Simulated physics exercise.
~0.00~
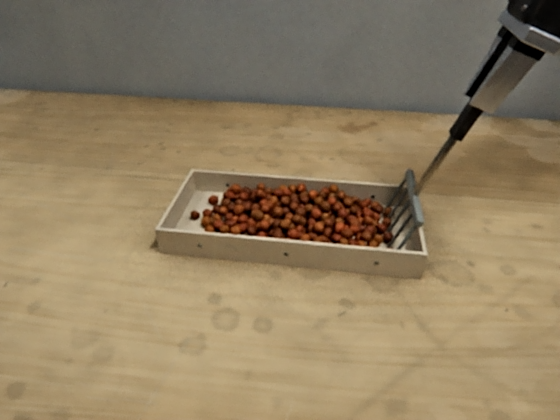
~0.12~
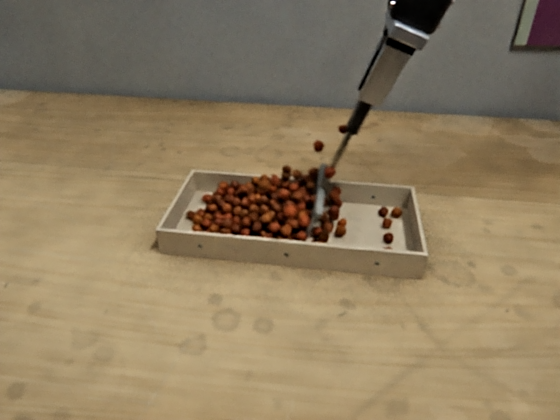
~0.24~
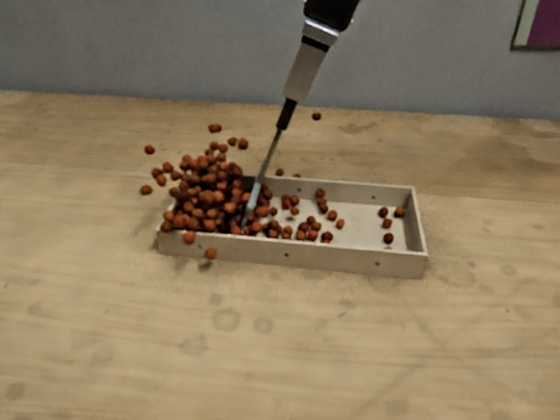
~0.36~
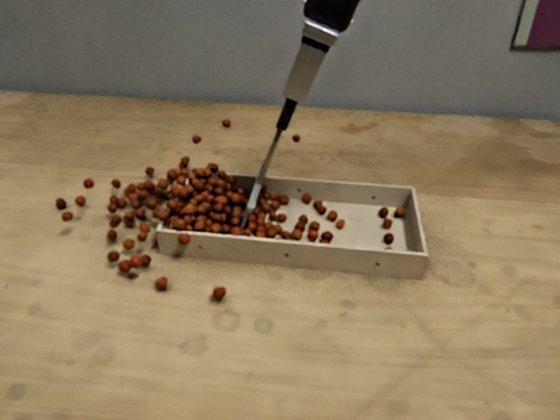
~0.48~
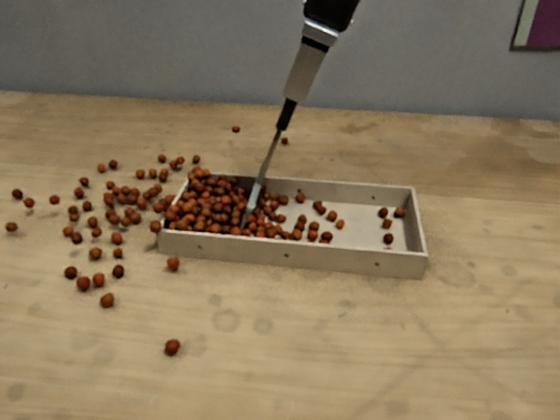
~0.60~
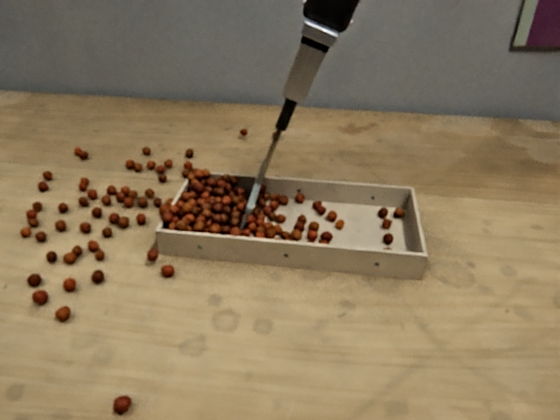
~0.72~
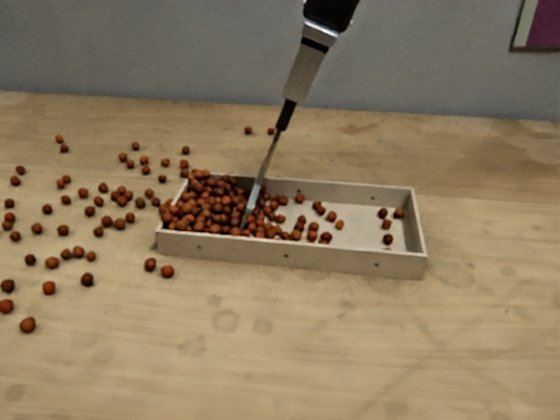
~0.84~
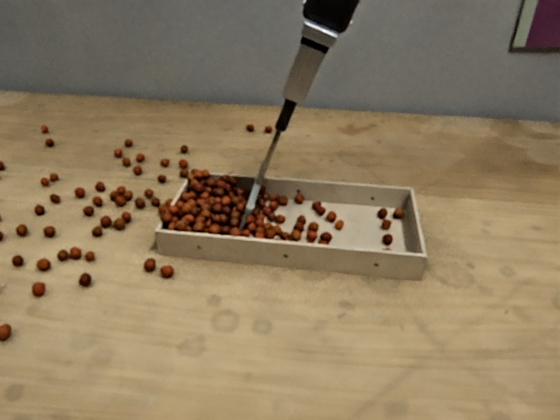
On a wooden table, a robot arm swept a fork leftward through a shallow tray of hazelnuts, heaping them against the left end until many spilled over and rolled across the table, while most stayed in the tray and the fork stopped among them.
